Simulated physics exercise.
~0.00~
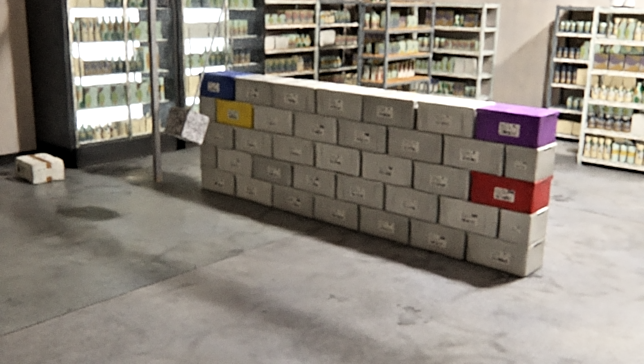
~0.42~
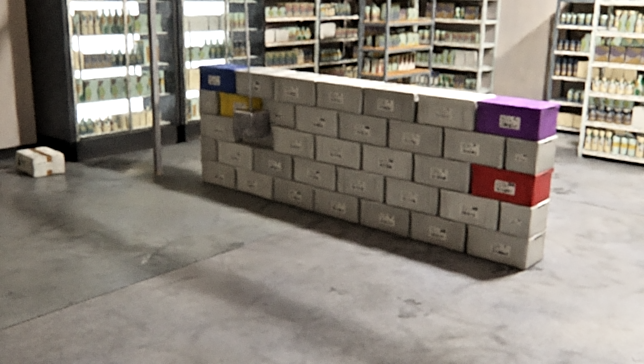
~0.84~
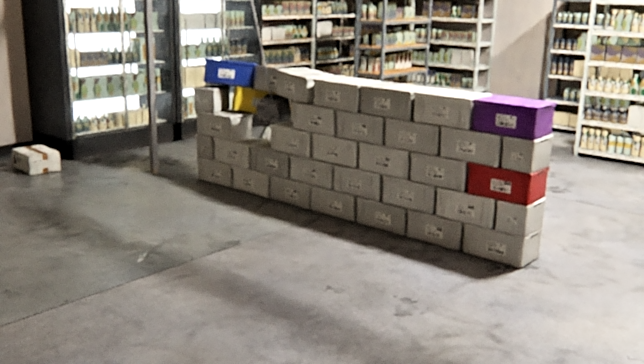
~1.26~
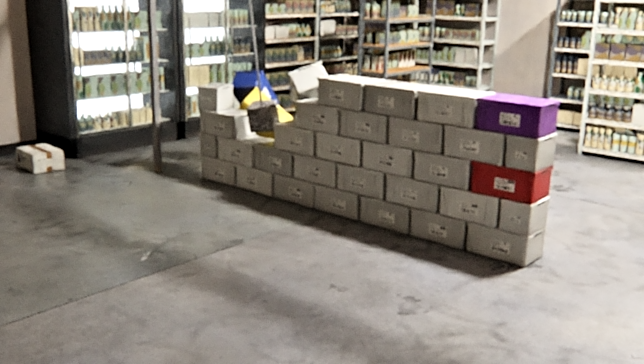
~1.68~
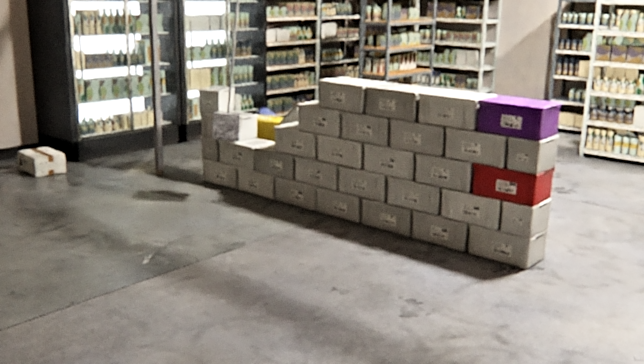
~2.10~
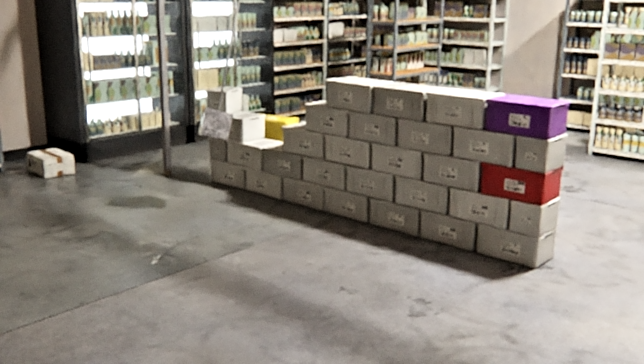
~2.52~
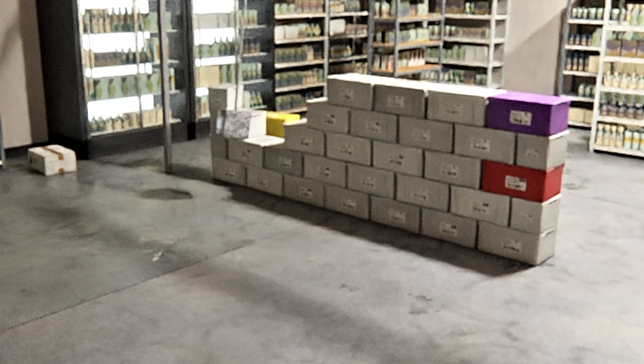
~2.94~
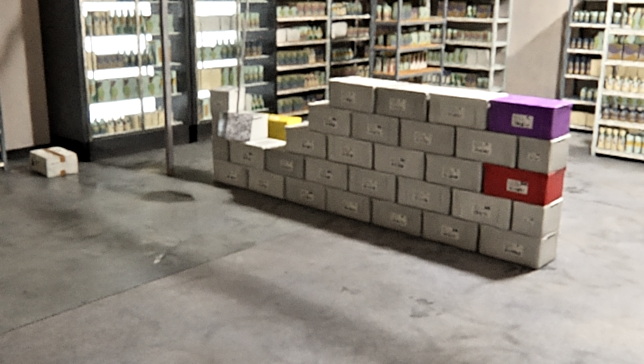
In a storeroom, a hanging block swings into stacked boxes, toppling the wall's upper left corner.
